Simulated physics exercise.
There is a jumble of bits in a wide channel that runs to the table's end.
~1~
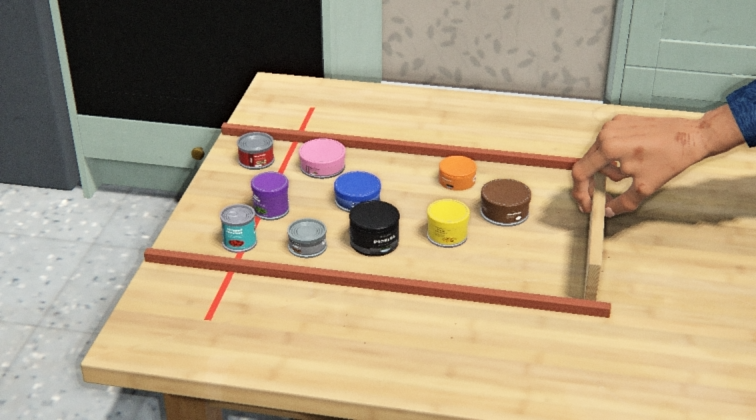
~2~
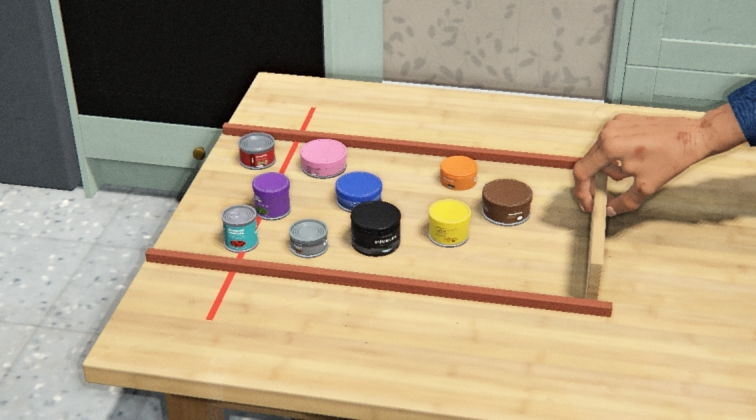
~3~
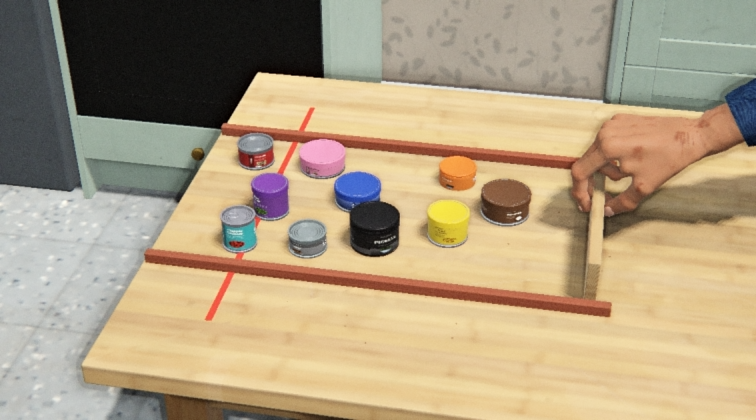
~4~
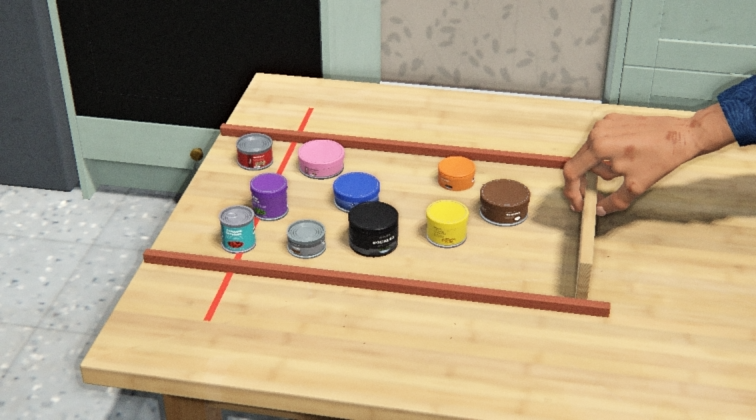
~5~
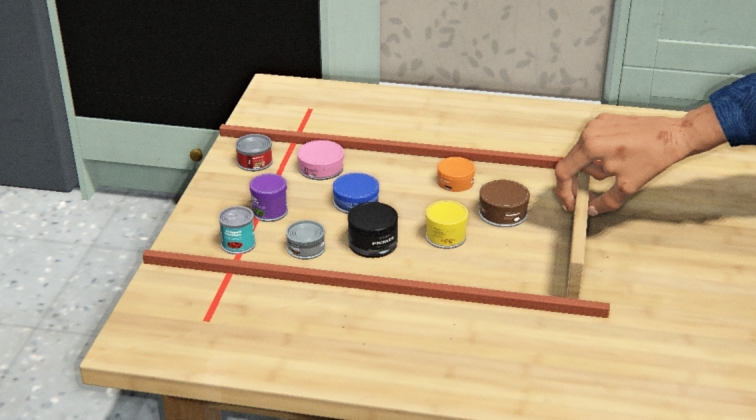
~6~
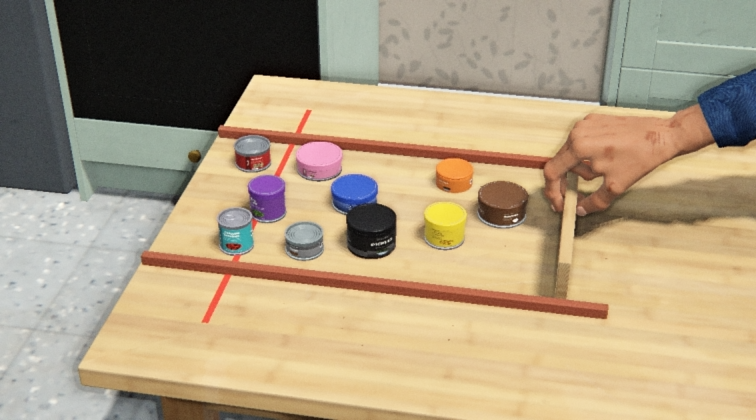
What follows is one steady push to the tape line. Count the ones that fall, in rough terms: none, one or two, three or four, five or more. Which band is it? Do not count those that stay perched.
A drop or two.
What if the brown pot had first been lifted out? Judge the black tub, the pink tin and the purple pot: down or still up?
Black tub still up, pink tin still up, purple pot still up.
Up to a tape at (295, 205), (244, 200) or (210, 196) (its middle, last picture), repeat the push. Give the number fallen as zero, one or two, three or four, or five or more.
First no fall at all, then either three or four, and lastly at least five.
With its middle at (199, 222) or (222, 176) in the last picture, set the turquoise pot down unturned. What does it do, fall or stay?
Place by place, it holds its place, then goes down.
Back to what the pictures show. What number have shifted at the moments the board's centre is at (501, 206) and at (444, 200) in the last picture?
So far 1, and 3 at the second.
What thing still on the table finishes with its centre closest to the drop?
That would be the blue tin.
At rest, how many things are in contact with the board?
I count 4 of them.
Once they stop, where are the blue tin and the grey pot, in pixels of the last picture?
The first comes to rest at (201, 181), and the second at (179, 236).
Soon after, none off yet; red tin at rest near (253, 154); turquoise pot at rest near (236, 232); purple pot at rest near (267, 199).
After that, none off yet; red tin displaced a little near (235, 152); turquoise pot displaced about its own width near (195, 231); purple pot displaced a little near (253, 202).
In the end, the number that fall off is one or two; gone, turquoise pot and red tin.
